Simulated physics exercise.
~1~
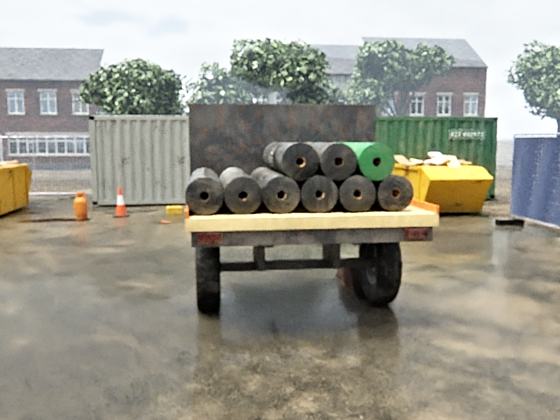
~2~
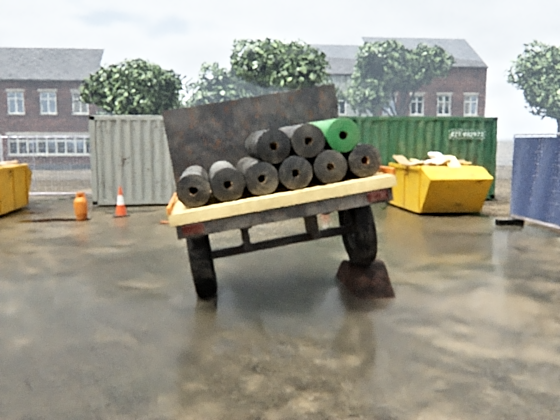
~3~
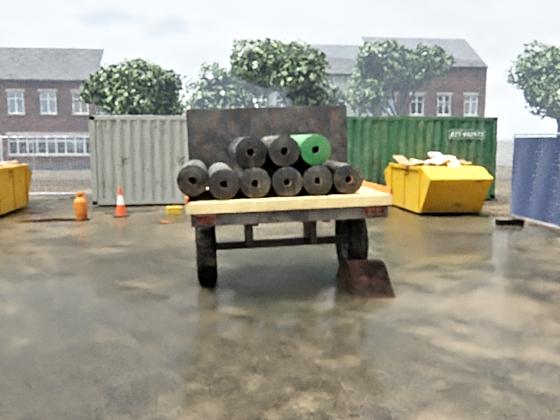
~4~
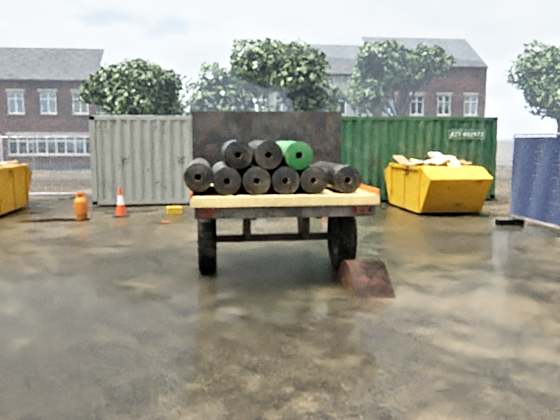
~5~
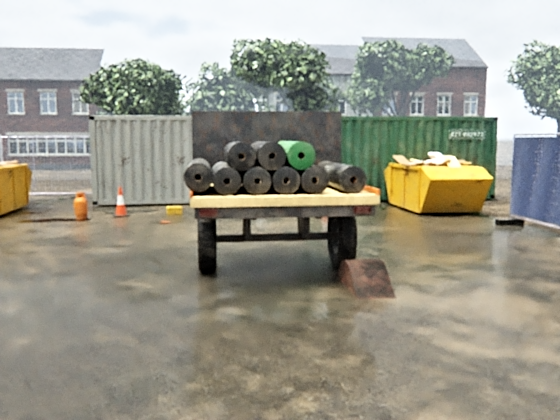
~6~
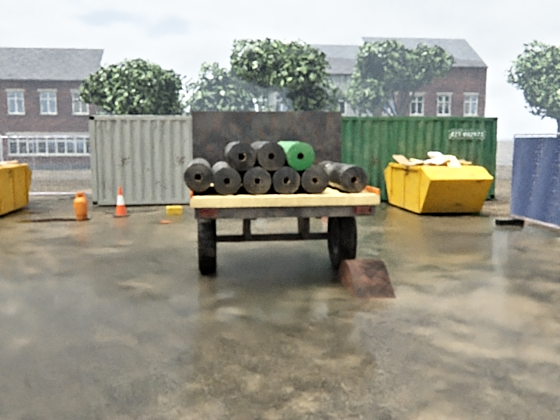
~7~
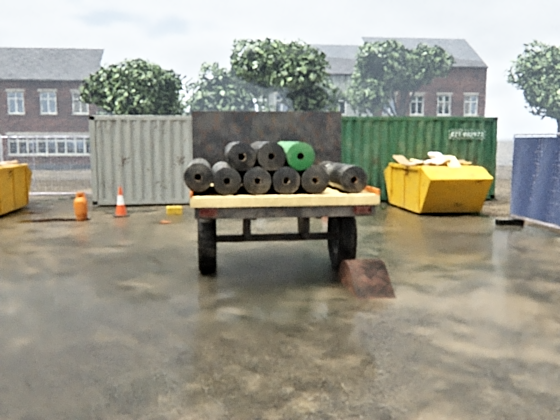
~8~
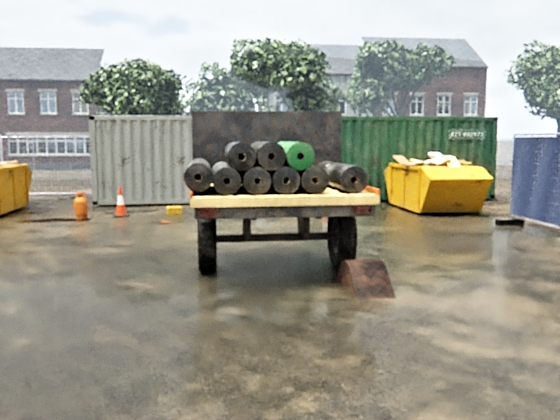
To begin with, a flat trailer seen from behind rolls away across a wet yard, carrying nine unlashed rolls stacked in two rows, with a green one at the right of the top row. Its right wheel rides up a low hump, tipping the deck down to the left, and the whole stack shifts that way. The wheel then drops off the far side and the deck comes level again, leaving bare space on the right. The trailer stops just beyond the hump. The rolls settle and stay still, all aboard, with the green one still on top.
